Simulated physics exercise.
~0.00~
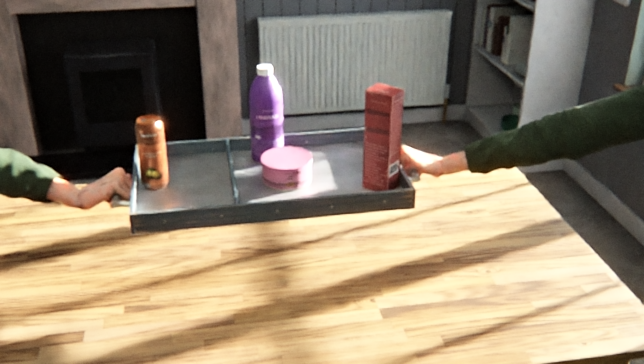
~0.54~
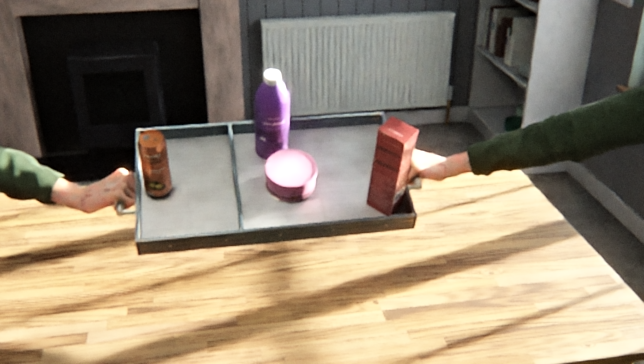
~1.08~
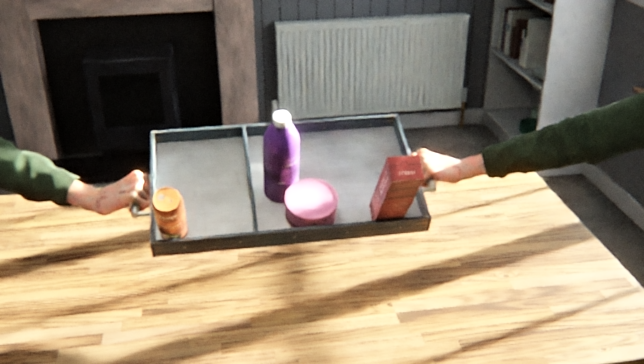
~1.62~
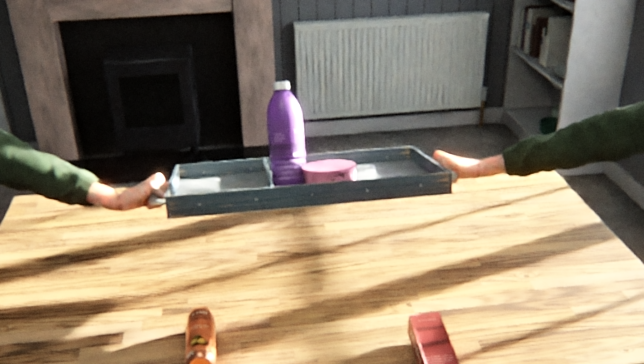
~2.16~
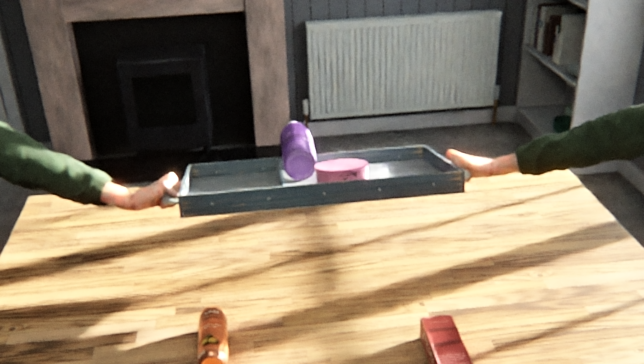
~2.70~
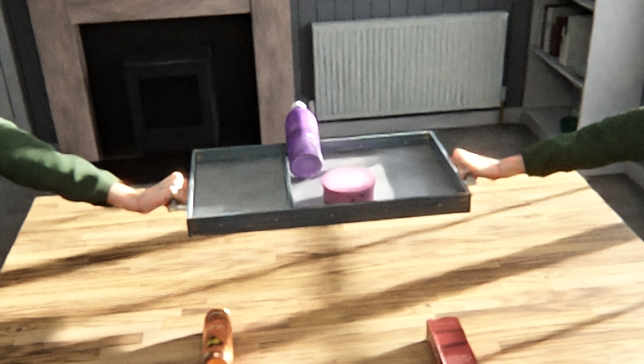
A tray held by two hands above a wooden table tips towards the viewer, sending an orange can and a red carton off onto the tabletop, then tilts back the other way as the purple bottle topples, ending on its side beside the still-upright pink tub.
